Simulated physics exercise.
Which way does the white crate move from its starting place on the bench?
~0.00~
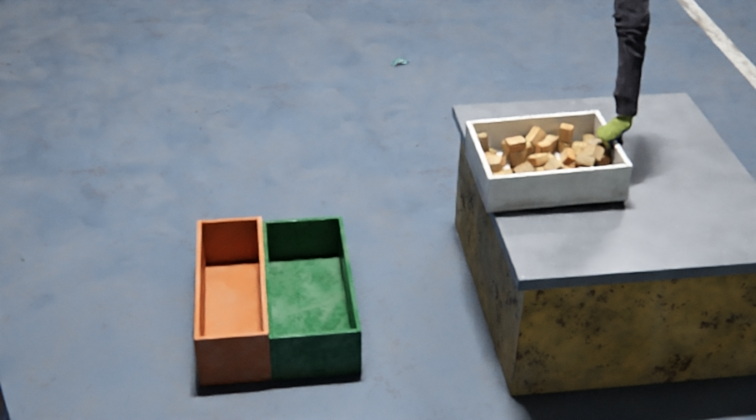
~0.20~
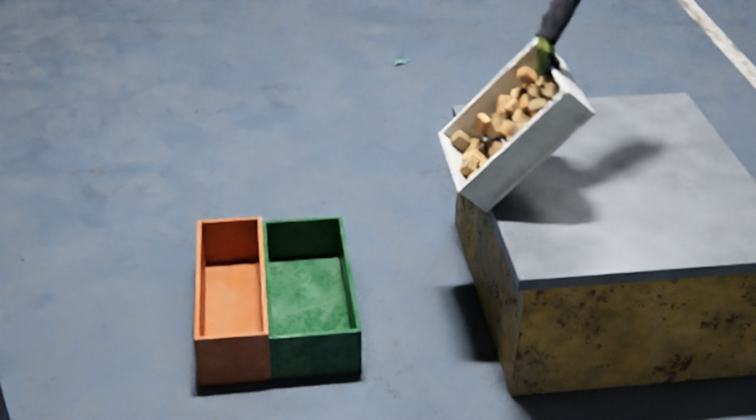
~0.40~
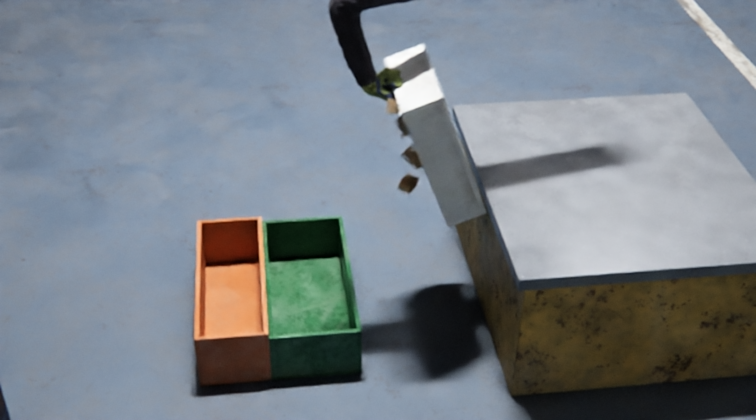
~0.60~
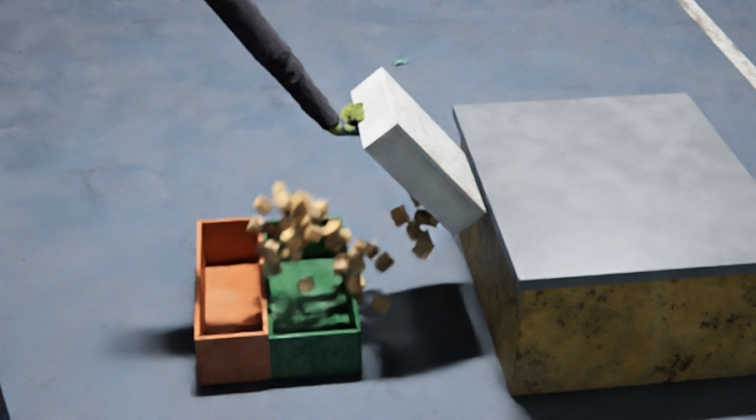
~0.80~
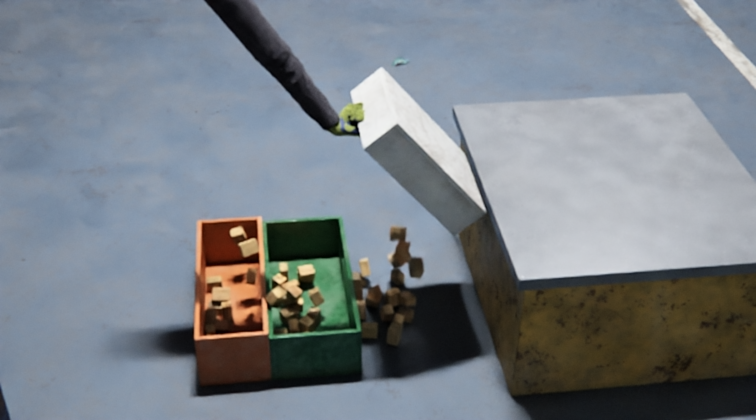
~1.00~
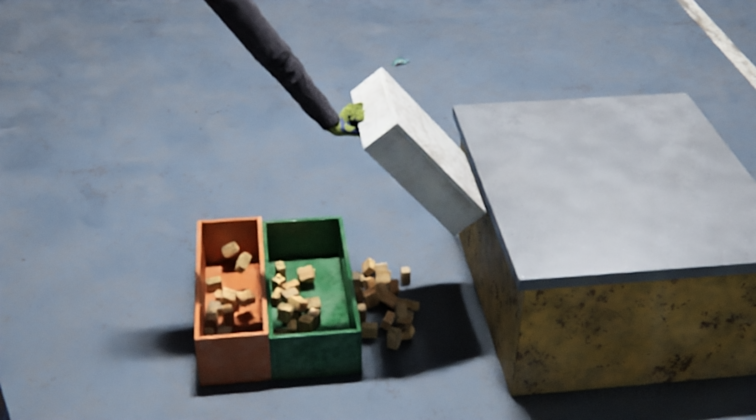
The white crate moves to the left, toward the bench edge nearest the green tote.
On a blue-grey floor seen from above at an angle, a white crate of loose wooden blocks sits on a grey-topped bench with mottled yellow sides at the right. An orange trough and a green tote stand side by side on the floor to the left. A dark arm with a green hand lifts the crate's far end and swings it left over the bench edge. The blocks spill out and scatter through the air. They end up spread across the orange trough, the green tote and the floor beside the tote, while the arm holds the crate tipped and still.
